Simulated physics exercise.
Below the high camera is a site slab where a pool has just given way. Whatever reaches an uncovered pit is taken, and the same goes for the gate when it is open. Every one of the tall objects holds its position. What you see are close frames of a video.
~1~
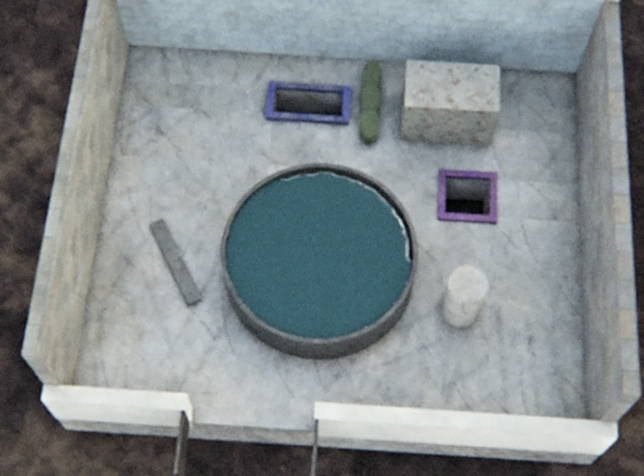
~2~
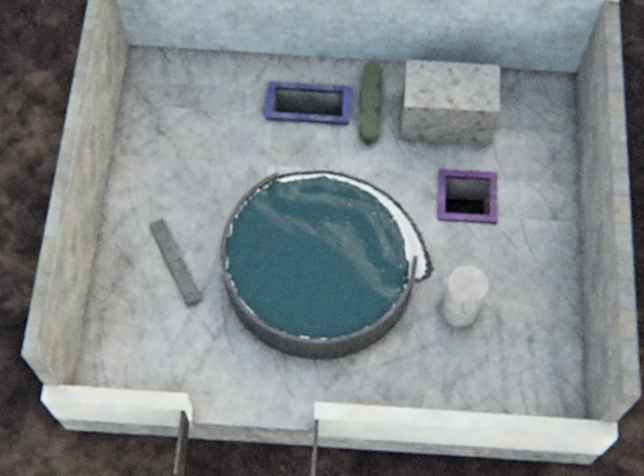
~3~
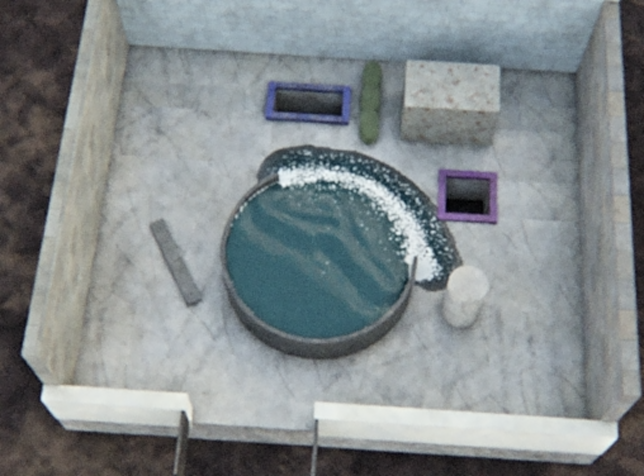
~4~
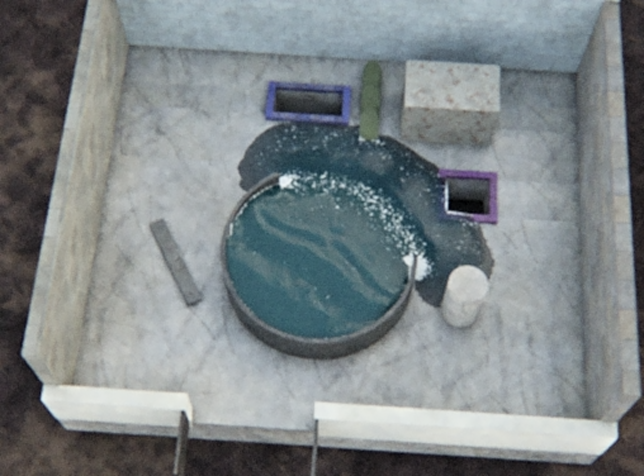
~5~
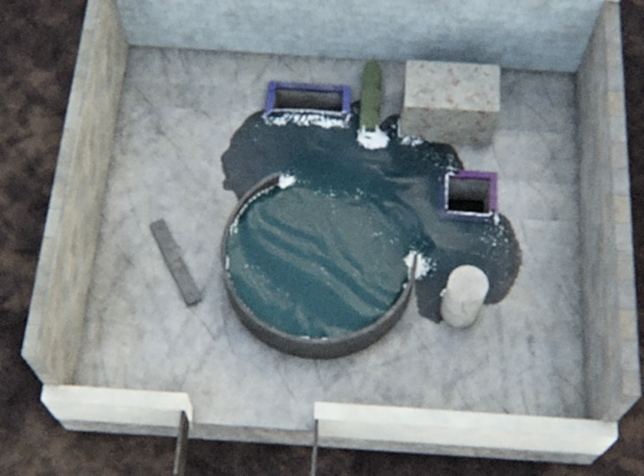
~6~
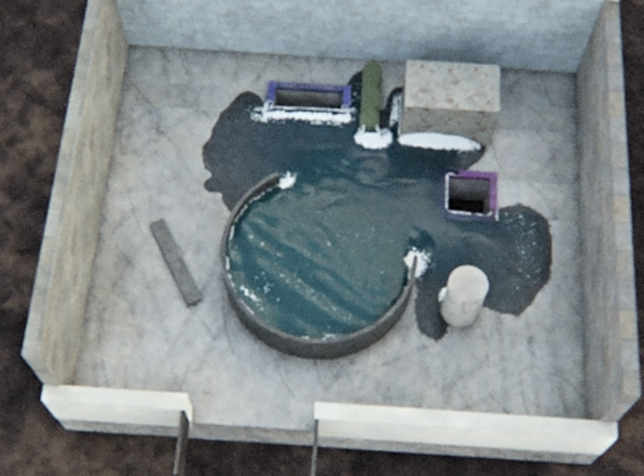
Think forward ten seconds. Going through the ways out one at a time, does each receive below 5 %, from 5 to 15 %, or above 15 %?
One at a time: The gate receives below 5 %, the purple pit receives above 15 %, the blue pit receives from 5 to 15 %.
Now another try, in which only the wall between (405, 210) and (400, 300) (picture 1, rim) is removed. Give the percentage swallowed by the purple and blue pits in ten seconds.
Approximately, purple takes 12 % and blue takes 0 %.
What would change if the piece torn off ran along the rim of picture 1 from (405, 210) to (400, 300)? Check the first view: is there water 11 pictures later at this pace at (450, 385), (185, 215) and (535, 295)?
Spot by spot: Soaked through, then unaffected, then soaked through.
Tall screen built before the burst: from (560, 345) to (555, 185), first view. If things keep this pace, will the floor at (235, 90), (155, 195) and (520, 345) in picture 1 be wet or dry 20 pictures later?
Taken in turn, the three points are soaked, unsoaked and soaked.
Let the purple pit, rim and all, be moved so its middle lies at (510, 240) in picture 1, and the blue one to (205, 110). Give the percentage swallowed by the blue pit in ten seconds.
Out of every hundred parts, the blue pit gets 2.
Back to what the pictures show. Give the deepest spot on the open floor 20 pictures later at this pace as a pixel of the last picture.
It should be roughly at (573, 101).
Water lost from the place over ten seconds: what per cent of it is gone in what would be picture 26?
About 70 %.
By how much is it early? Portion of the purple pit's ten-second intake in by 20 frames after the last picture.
Around 70 percent.
A moment on, water covers 35 % of the floor; the gate 0 %, the purple pit 5 %, the blue pit 4 %.
Next, water covers 40 % of the floor; the gate 0 %, the purple pit 9 %, the blue pit 7 %.
Then, water covers 60 % of the floor; the gate 0 %, the purple pit 15 %, the blue pit 10 %.
Later, water covers 85 % of the floor; the gate 0 %, the purple pit 20 %, the blue pit 10 %.
In the end, water covers 95 % of the floor; the gate 2 %, the purple pit 22 %, the blue pit 10 %.
